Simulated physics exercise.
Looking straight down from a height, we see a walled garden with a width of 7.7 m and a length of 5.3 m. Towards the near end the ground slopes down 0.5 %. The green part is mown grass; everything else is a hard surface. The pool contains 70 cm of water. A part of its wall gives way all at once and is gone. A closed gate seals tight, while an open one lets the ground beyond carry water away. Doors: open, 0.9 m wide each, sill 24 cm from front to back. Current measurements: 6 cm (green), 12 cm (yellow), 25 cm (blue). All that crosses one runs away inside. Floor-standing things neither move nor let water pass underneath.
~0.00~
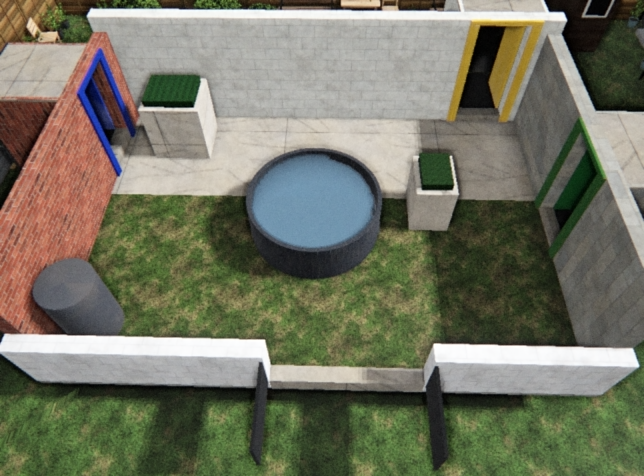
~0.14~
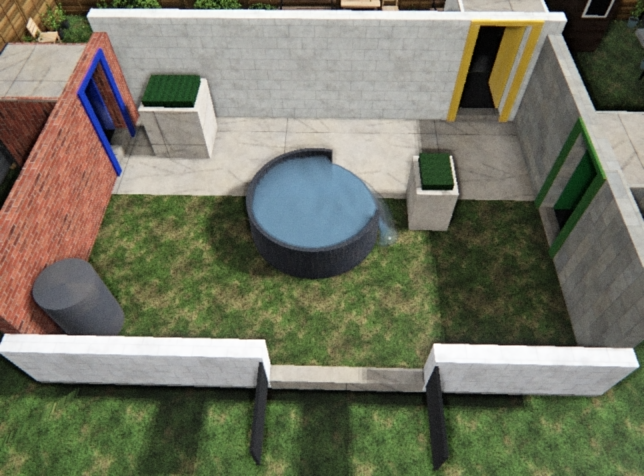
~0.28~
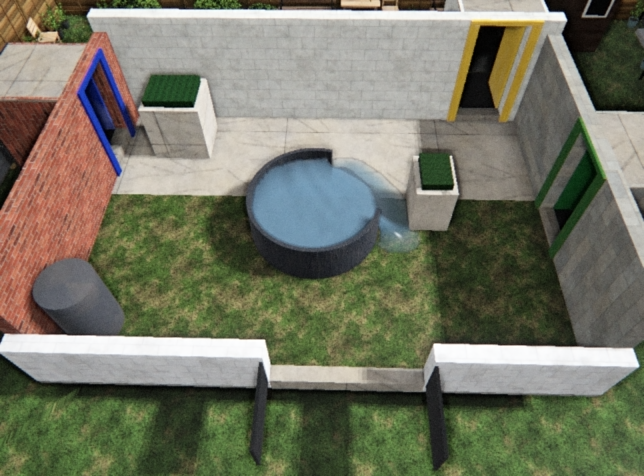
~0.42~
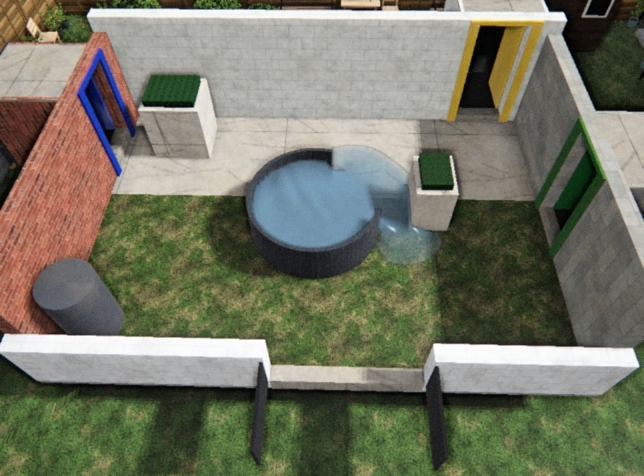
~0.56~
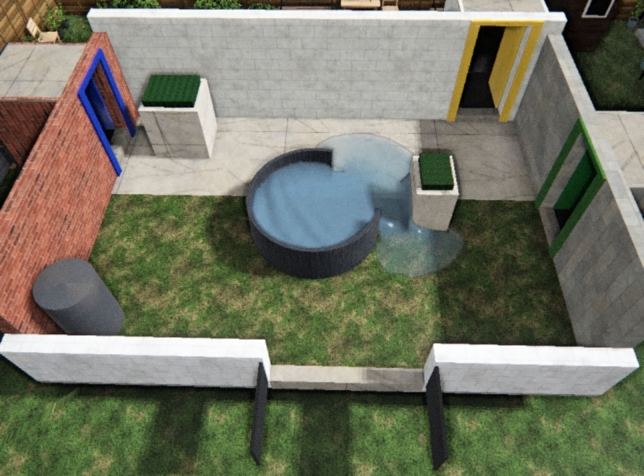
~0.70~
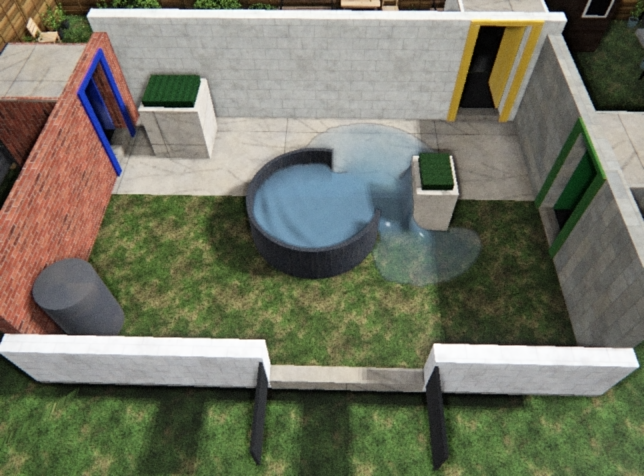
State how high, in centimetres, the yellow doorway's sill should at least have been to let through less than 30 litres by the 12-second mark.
At least some 19 cm.
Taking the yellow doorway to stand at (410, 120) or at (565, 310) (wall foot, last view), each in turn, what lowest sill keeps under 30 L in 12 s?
In turn: About 27 cm, about 9.0 cm.
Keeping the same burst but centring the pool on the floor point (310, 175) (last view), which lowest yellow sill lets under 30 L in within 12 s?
That setup calls for roughly 27 cm.
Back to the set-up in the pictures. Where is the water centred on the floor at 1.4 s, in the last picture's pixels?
(359, 201) or so.
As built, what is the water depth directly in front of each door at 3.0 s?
Green door: 10 cm; yellow door: 21 cm; blue door: 0 cm.
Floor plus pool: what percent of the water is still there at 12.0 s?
I'd say near 82 per cent is still there.
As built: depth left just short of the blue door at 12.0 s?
The depth there is around 2.0 cm.
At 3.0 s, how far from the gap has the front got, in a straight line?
4.0 metres.
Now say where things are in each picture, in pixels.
In the first frame, still water, 70 cm deep, in the pool at (314, 199); the yellow door at (489, 79) is dry.
In the second frame, the gap is at (366, 195), the front 0.3 m out at (391, 238); the back of the pool holds 70 cm.
In the third frame, the gap is at (366, 196), the front 0.7 m out at a hidden place; the back of the pool holds 70 cm.
In the fourth frame, the front is at (376, 152), 1.1 m from the gap at (366, 197); 2.5 m2 of floor is wet, 69 cm left at the back.
In the fifth frame, the gap is at (366, 198), the front 1.5 m out at (394, 144); the back of the pool holds 62 cm.
In the sixth frame, the front is at (412, 138), 1.9 m from the gap at (366, 197); 5.3 m2 of floor is wet, 58 cm left at the back; the yellow door at (489, 79), 3.2 m from the gap, is still 1.4 m from the nearest water.
After 1.4 s water covers 30 % of the floor, deepest (46 cm) near (400, 219); 17 cm at the yellow door, 0 litres in over its 12 cm sill.
After 3.0 s water covers 55 % of the floor, deepest (30 cm) near (509, 129); 21 cm at the yellow door, 43 litres in over its 12 cm sill.
After 12.0 s water covers 100 % of the floor, deepest (8 cm) near (487, 369); 4 cm at the yellow door, 87 litres in over its 12 cm sill.
At the yellow door as built, the water arrived by 1.2 s and peaked near 23 cm at 2.4 s.
With a sill of 17 cm, 40 litres would have come in within the 12 s; with 23 cm, 14 litres. So under 30 litres takes about 19 cm.
